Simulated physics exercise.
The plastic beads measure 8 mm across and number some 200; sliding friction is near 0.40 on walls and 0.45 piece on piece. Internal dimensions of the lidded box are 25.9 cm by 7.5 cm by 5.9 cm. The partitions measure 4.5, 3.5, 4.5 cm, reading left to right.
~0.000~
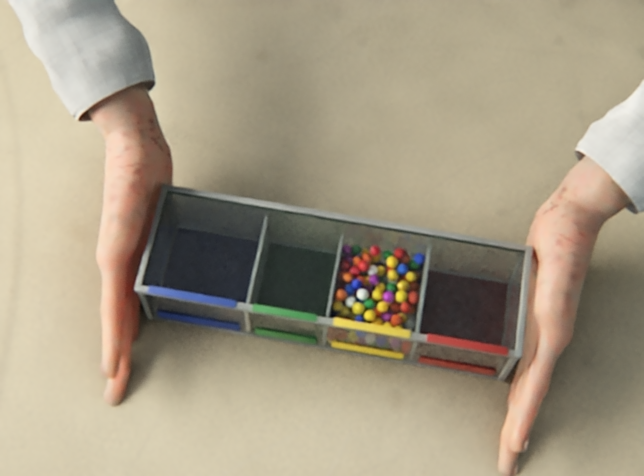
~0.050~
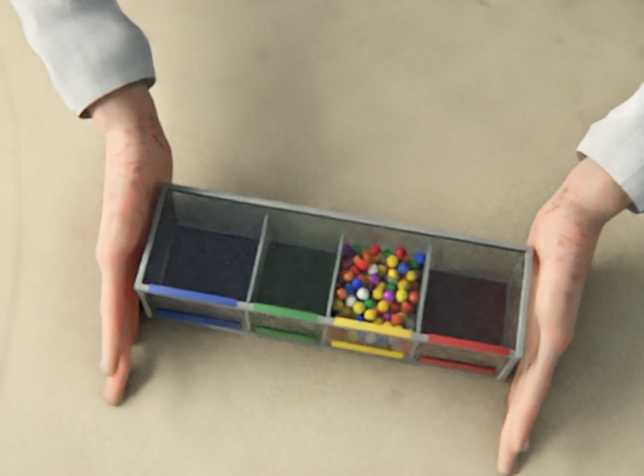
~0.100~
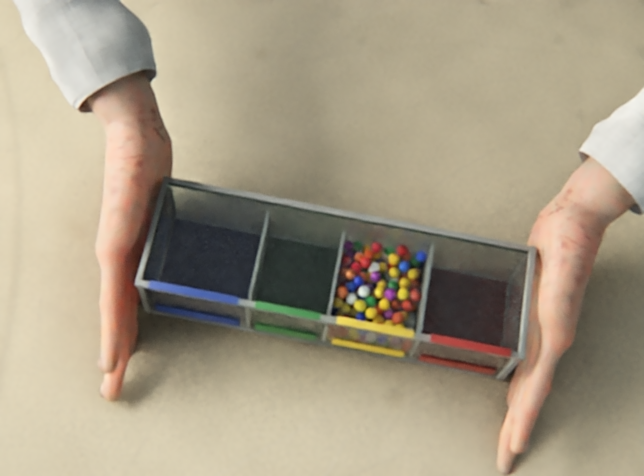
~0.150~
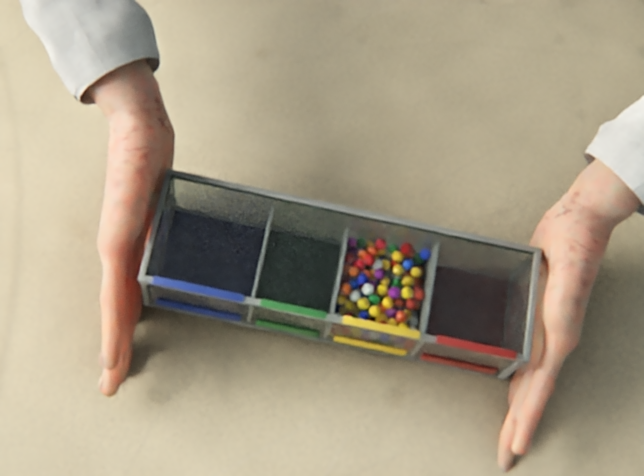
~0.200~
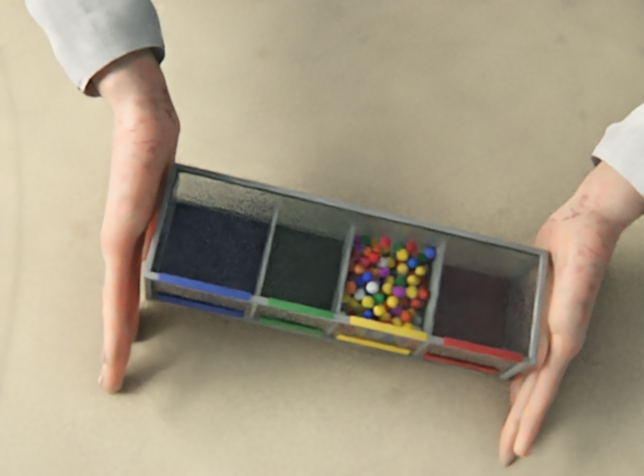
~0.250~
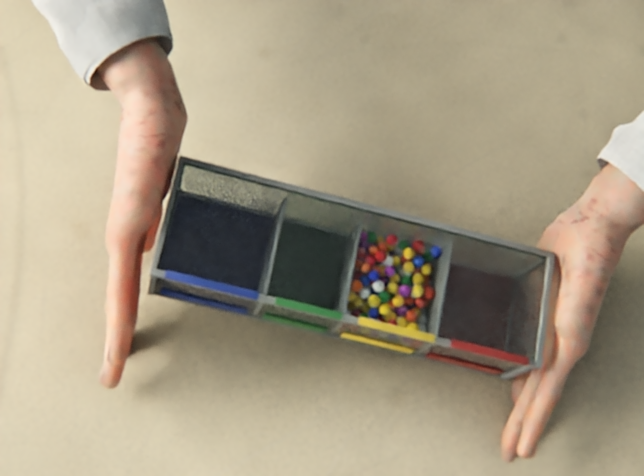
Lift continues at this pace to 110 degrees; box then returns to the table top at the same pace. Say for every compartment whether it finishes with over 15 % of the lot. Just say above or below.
Red compartment above, blue compartment below, green compartment below, yellow compartment above.
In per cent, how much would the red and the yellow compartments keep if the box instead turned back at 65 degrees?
In that case red 0; yellow 100.
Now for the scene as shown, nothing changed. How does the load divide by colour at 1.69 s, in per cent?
Red = 20, blue = 0, green = 0, yellow = 80 (percent).
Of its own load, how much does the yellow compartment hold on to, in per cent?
About 70 in a hundred.
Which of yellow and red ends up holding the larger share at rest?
It's the yellow one that holds more.
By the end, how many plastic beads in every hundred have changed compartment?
It works out to about 25 per cent.
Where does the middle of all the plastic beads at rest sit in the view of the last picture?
When it all comes to rest, the middle is near (400, 318).
After 1.69 s, tilt 110 degrees; red 20 %, yellow 80 %.
After 2.64 s, tilt 51 degrees; red 25 %, yellow 75 %.
After 3.59 s, tilt 0 degrees; red 25 %, yellow 75 %.
By 4.2 s all is still; red 25 %, blue 0 %, green 0 %, yellow 75 %.
